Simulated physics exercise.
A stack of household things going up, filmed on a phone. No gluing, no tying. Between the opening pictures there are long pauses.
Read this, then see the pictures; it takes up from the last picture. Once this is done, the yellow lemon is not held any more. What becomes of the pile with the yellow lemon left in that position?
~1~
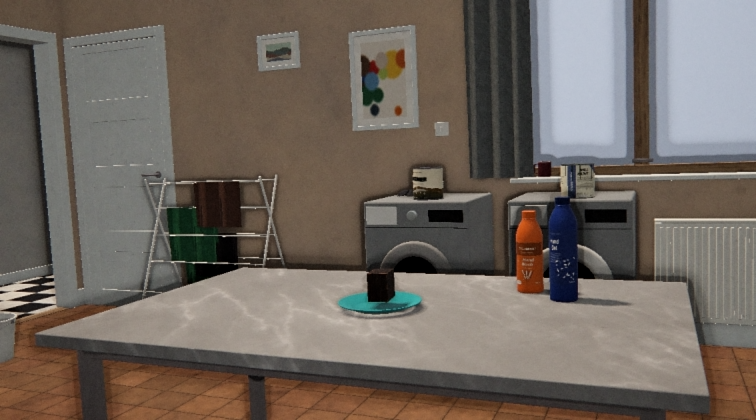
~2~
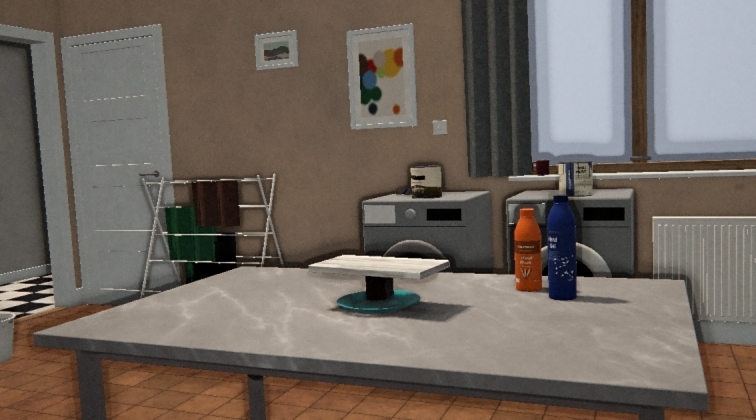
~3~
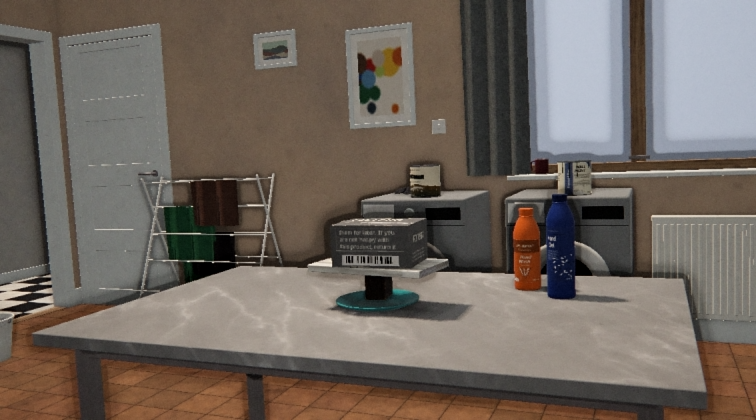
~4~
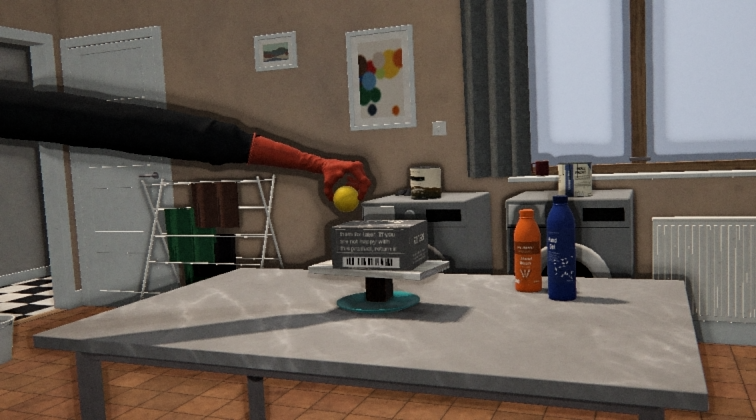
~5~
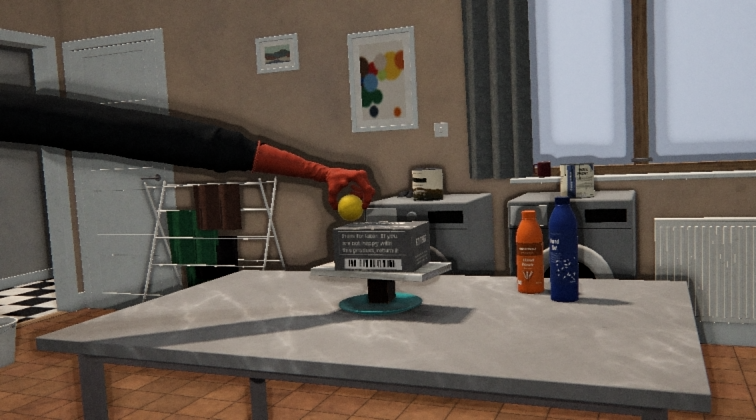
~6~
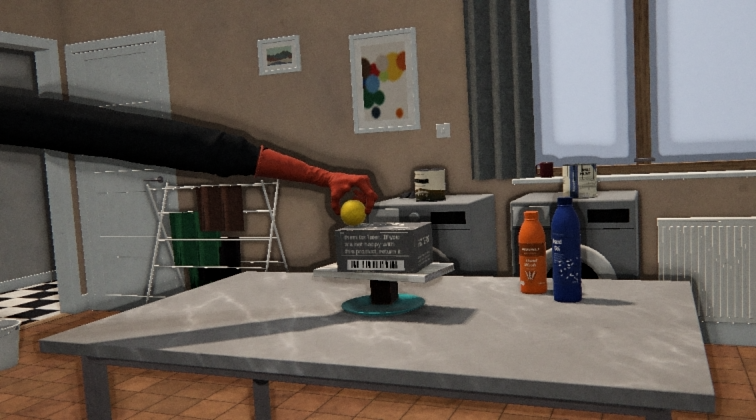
The pile remains standing.
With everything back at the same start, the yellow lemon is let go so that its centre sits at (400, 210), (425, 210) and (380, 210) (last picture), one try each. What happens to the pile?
Well, in the first case it stays steady, in the second it tumbles down, and in the third it stays steady.
Then, 0.80 s on from there, no change.
Then, 1.90 s on from there, yellow lemon resting near (353, 213).
In the end, all 7 unmoved. At the end, from the last picture's camera, yellow lemon near (353, 214). The pile stays up.
